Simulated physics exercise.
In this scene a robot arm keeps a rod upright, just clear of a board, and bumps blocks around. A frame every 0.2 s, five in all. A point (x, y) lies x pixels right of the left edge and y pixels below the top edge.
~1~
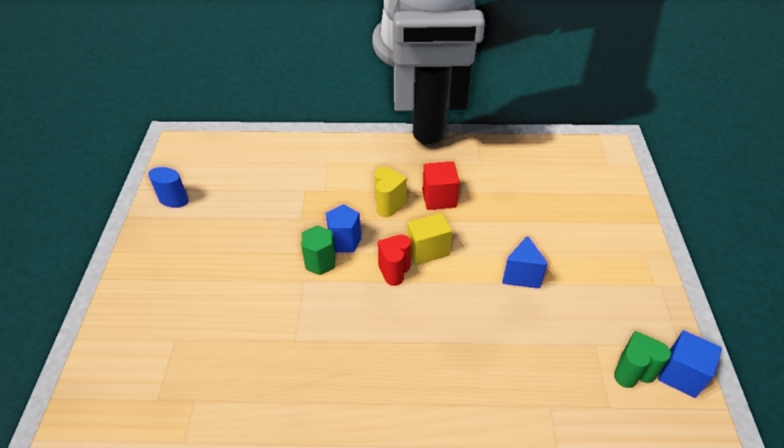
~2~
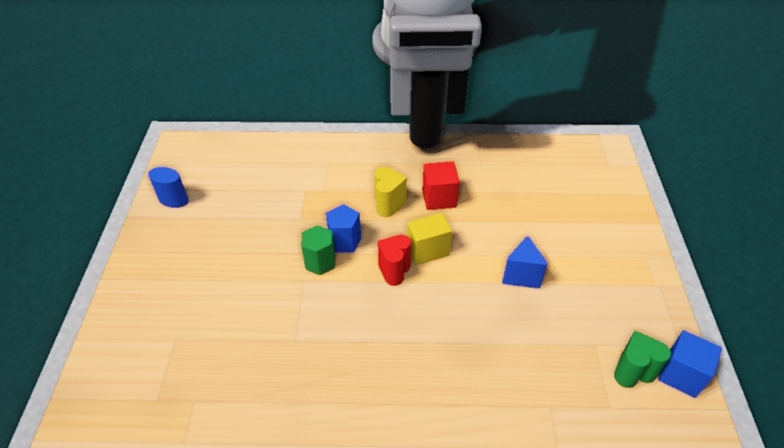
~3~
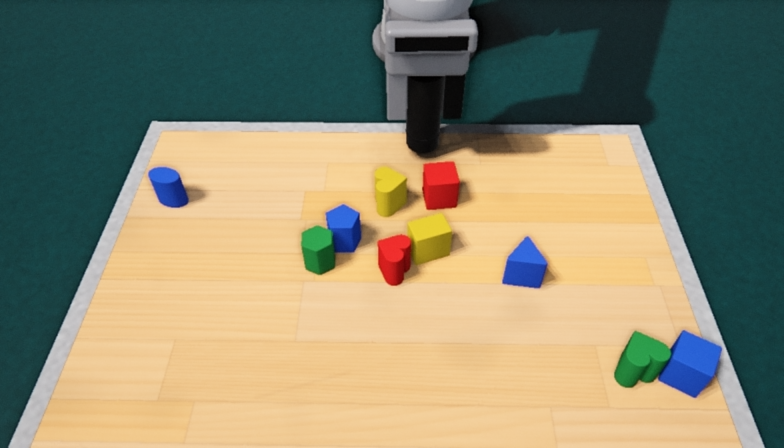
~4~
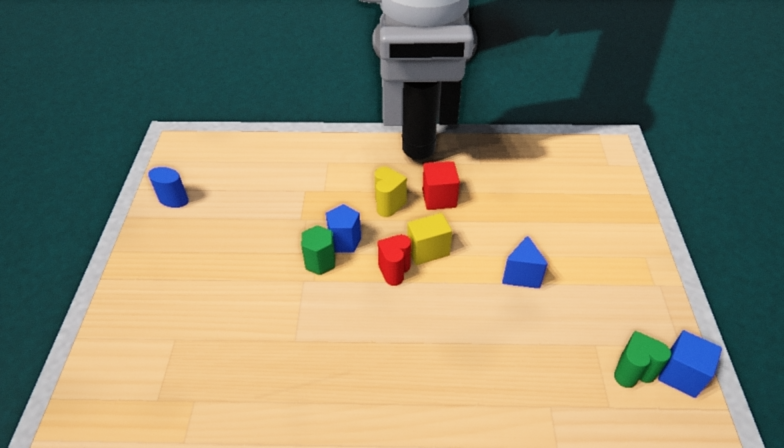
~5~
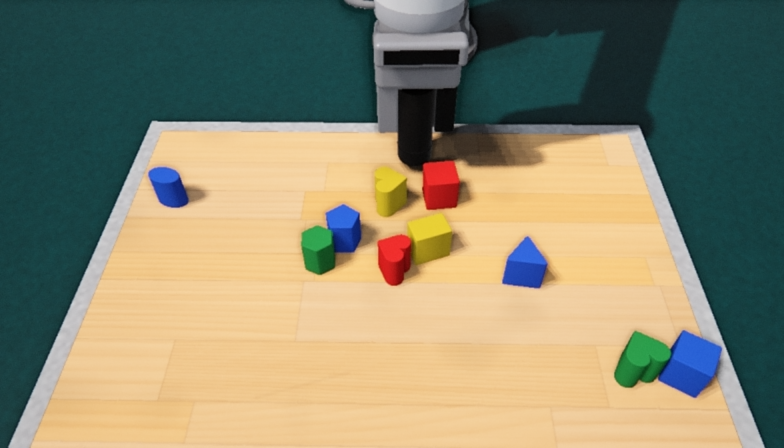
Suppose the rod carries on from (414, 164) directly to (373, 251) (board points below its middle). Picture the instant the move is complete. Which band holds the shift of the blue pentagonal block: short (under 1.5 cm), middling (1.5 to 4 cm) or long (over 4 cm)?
The answer here is from 1.5 to 4 cm.
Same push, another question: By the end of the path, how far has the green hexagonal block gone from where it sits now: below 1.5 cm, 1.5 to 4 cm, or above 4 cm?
Medium: 1.5 to 4 cm.
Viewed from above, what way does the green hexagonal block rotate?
Twists anticlockwise.
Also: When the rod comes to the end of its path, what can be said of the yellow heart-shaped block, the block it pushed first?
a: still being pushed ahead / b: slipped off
The answer is a.
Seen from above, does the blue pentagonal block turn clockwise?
Yes, that is what happens.
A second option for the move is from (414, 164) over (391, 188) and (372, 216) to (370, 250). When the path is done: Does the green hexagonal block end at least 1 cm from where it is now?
Yes, that is what happens.
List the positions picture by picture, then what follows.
Rod tip at (429, 135); block tops, green hexagonal block at (317, 237); blue pentagonal block at (342, 216); yellow heart-shaped block at (388, 178); red heart-shaped block at (395, 246), in the first frame.
Rod at (426, 139); blocks unchanged, in the second frame.
Rod at (422, 144); blocks unchanged, in the third frame.
Rod at (419, 149); blocks unchanged, in the fourth frame.
Rod at (414, 156); green hexagonal block at (317, 237); blue pentagonal block at (342, 216); yellow heart-shaped block at (388, 178); red heart-shaped block at (395, 246), in the fifth frame.
What follows on the original path. One third of the way, rod at (402, 183); yellow heart-shaped block at (385, 184).
Two thirds of the way, rod at (388, 212); blue pentagonal block at (337, 220), turned 30° clockwise; yellow heart-shaped block at (368, 215).
At the end, rod at (373, 244); green hexagonal block at (295, 245), turned 40° anticlockwise; blue pentagonal block at (323, 227), turned 75° clockwise; yellow heart-shaped block at (343, 245), turned 35° clockwise; red heart-shaped block in place.
